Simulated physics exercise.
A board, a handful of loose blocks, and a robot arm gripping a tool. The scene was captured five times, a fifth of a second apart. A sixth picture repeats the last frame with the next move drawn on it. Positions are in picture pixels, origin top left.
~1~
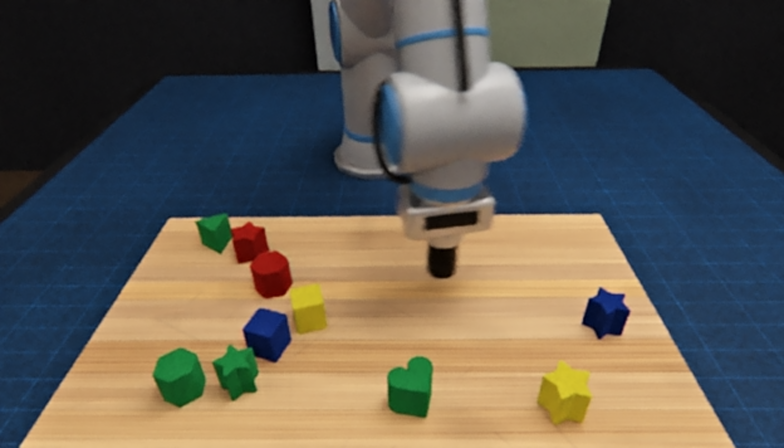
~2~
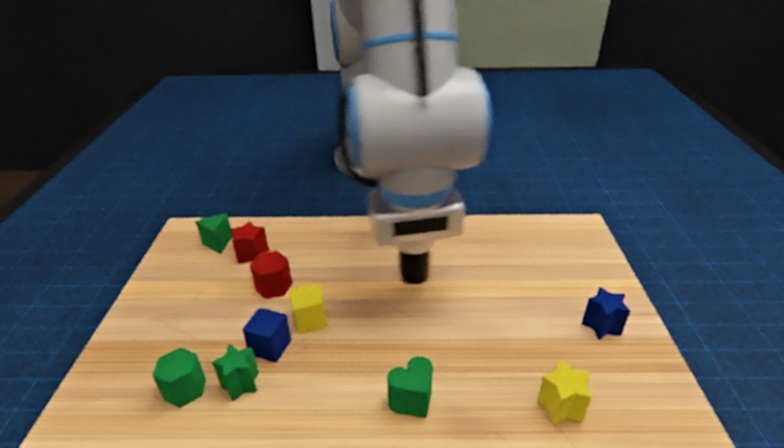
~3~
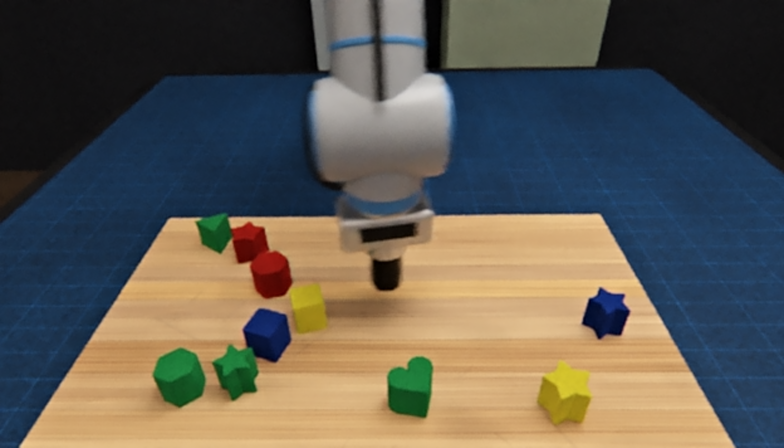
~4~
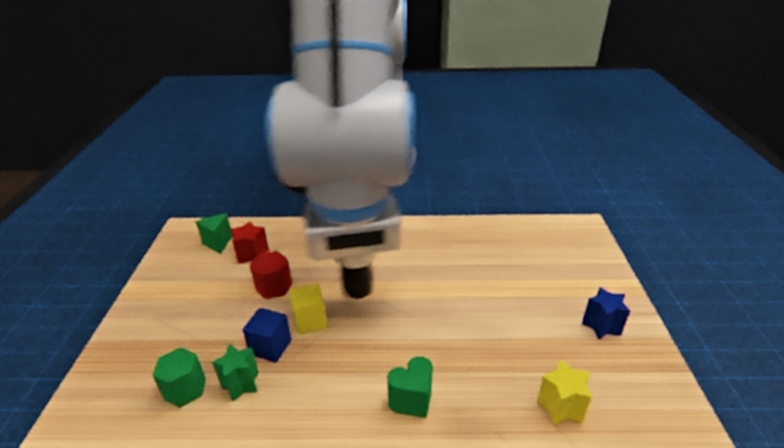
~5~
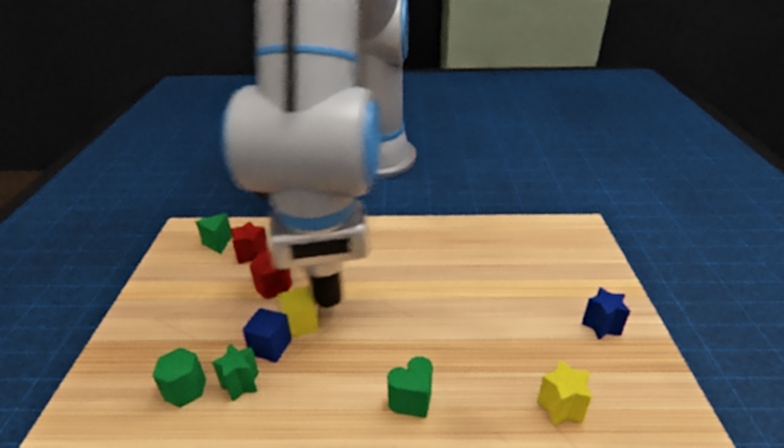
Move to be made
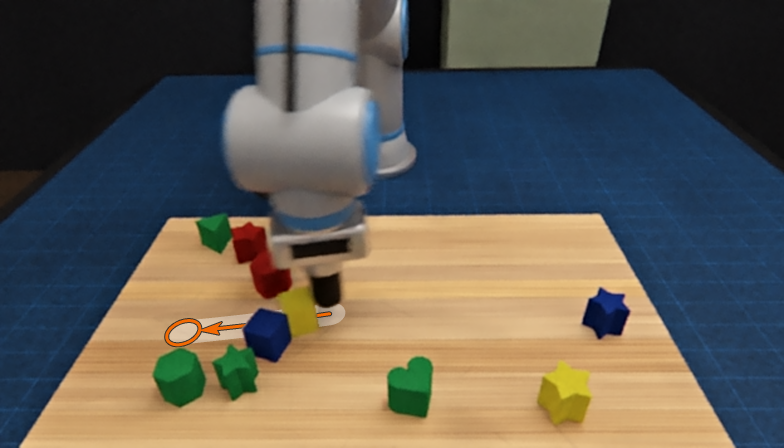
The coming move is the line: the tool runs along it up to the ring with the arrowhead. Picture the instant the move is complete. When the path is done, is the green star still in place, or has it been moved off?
That block is shifted.
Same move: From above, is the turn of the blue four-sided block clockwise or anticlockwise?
Against the clock.
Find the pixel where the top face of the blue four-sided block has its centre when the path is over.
The top centre is at (223, 351).
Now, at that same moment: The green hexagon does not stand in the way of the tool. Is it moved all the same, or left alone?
Stays where it is.
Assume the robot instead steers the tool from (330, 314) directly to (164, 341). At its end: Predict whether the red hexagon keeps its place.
It keeps its position.
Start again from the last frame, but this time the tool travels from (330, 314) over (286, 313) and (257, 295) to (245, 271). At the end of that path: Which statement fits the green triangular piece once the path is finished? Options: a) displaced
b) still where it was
Letter b.
The line goes from (330, 314) to (183, 332).
What follows on the original path. One third of the way, tool (278, 305); green star (223, 370); blue four-sided block (240, 342); yellow four-sided block (250, 316), turned 55° anticlockwise.
Two thirds of the way, tool (228, 311); green star (218, 381), turned 25° anticlockwise; blue four-sided block (223, 351), turned 40° anticlockwise; yellow four-sided block (207, 330), turned 95° anticlockwise.
At the end, tool (177, 316); green hexagon unmoved; green star (218, 381), turned 25° anticlockwise; blue four-sided block (223, 351), turned 45° anticlockwise; red hexagon unmoved; yellow four-sided block (197, 333), turned 130° anticlockwise.
